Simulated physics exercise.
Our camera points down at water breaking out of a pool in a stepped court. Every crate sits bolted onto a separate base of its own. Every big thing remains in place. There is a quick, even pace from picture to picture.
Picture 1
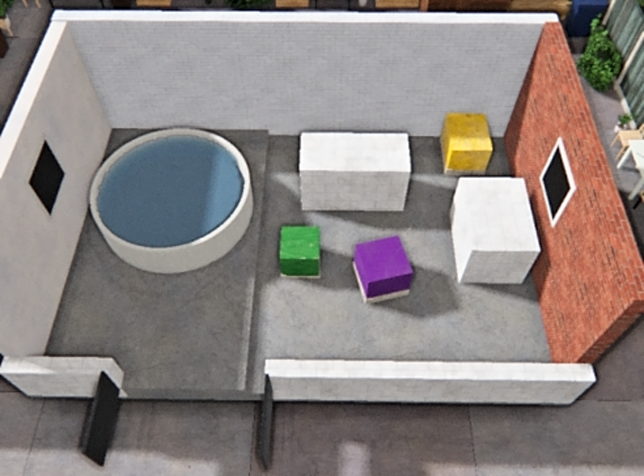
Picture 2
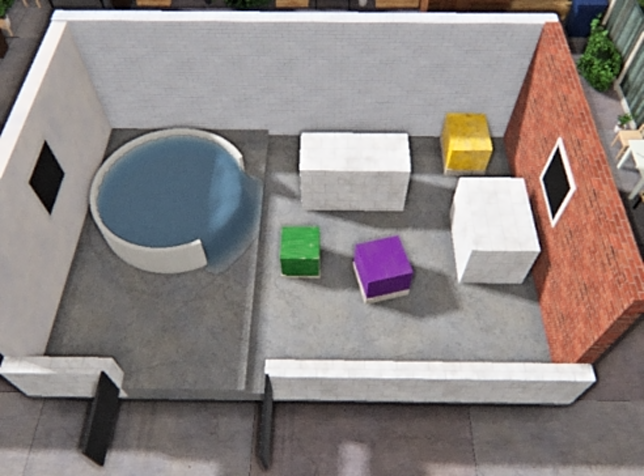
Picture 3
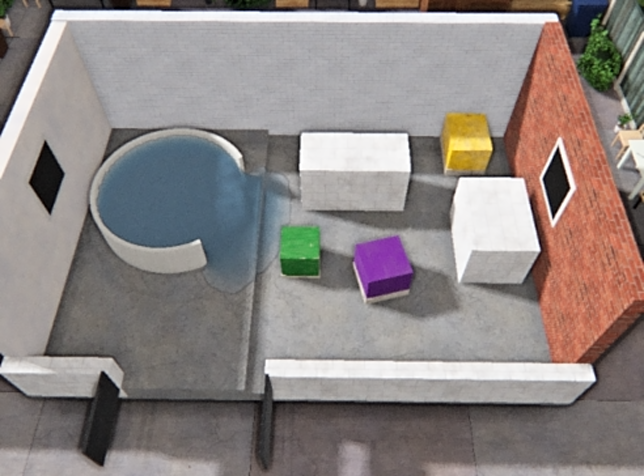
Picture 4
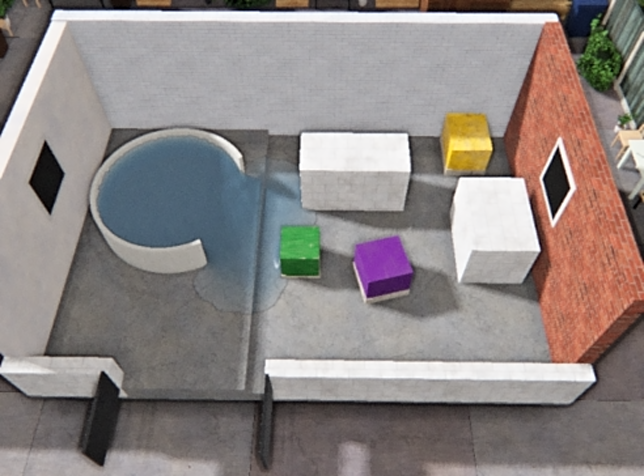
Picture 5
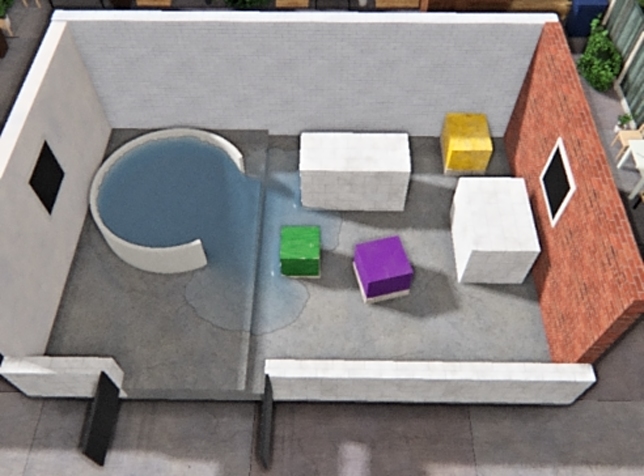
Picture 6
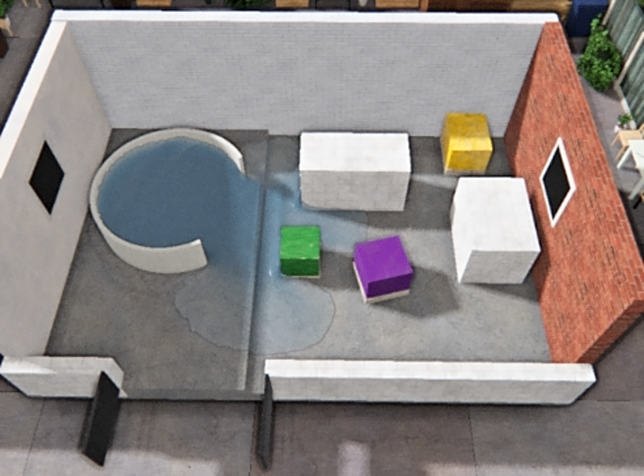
The footage shows a round pool of still water in a walled court, then a gap opens in its right side and water pours out, spreading across the step and around a green block near a purple one.
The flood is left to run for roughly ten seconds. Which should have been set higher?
The purple crate is going to be reached by the water; the yellow crate is going to be reached by the water; the green crate is going to be reached by the water.
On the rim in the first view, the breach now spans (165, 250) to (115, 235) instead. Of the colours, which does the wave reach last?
My pick is the yellow-painted one.
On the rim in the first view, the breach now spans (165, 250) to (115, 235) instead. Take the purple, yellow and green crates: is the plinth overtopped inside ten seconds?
In that case the purple is never flooded, the yellow is never flooded and the green is never flooded.
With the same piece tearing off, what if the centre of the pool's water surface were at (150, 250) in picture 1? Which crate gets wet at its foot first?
It is the green crate.
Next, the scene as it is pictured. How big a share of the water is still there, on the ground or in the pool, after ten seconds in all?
It comes to roughly 88 per cent.
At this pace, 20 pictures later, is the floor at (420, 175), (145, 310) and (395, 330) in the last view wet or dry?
Result by point, in sequence: Waterlogged, then unwetted, then waterlogged.
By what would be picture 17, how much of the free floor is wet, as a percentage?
That works out at 50 %.
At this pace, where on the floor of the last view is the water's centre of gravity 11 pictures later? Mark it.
About (263, 231).
A moment on, water covers 35 % of the floor; the purple crate water round its plinth, the yellow crate not reached, the green crate water round its plinth.
Next, water covers 50 % of the floor; the purple crate water round its plinth, the yellow crate water round its plinth, the green crate water round its plinth.
Then, water covers 65 % of the floor; the purple crate water round its plinth, the yellow crate water round its plinth, the green crate water round its plinth.
Later, water covers 65 % of the floor; the purple crate water round its plinth, the yellow crate water round its plinth, the green crate water round its plinth.
In the end, water covers 65 % of the floor; the purple crate was topped, the yellow crate was topped, the green crate was topped.
